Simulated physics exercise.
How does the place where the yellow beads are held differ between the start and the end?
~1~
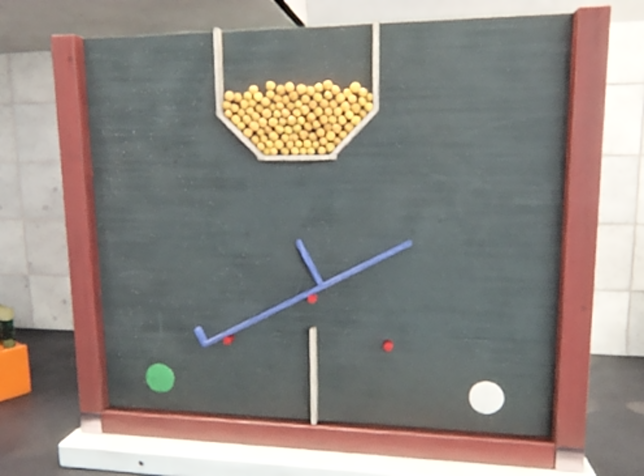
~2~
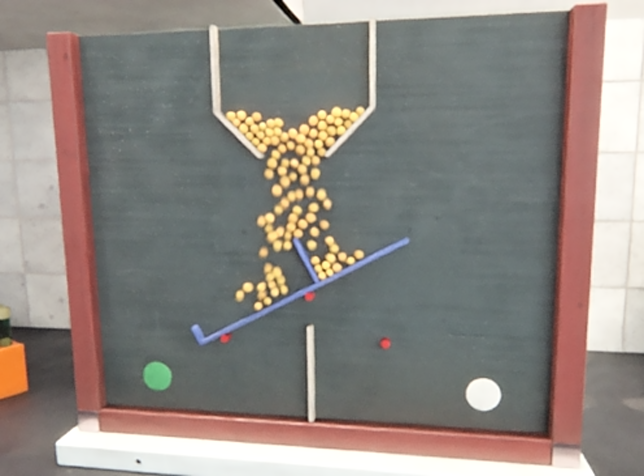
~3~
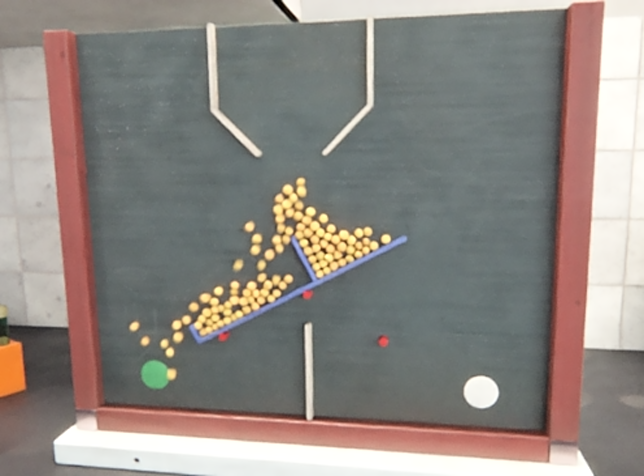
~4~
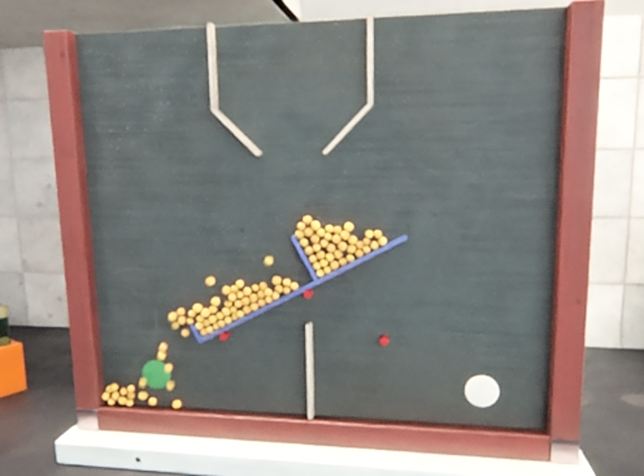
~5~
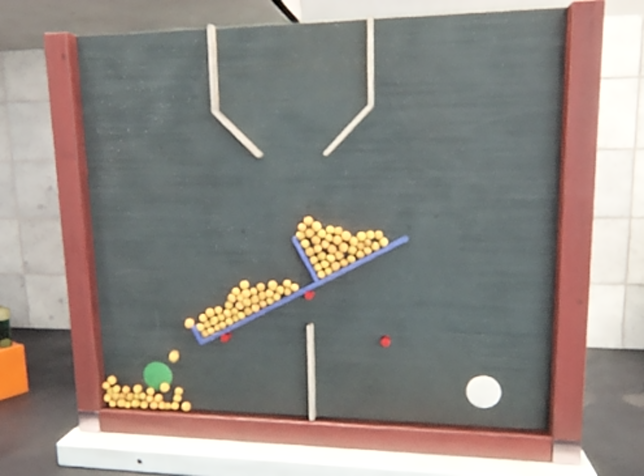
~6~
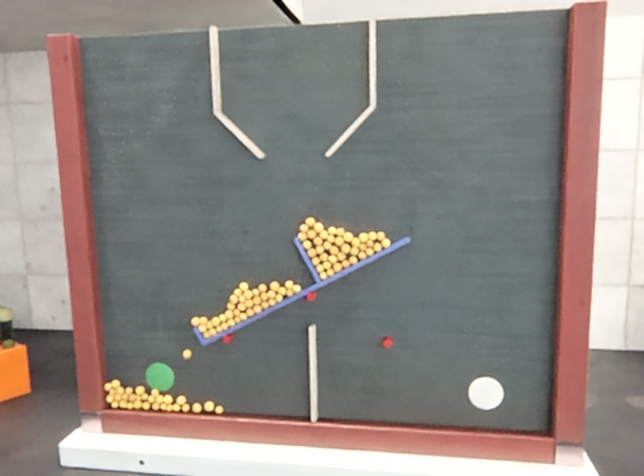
At the start all the beads sit together in the hopper at the top. By the end they are lower down, mostly heaped on the blue tray, with the rest on the floor of the green bin at the left.
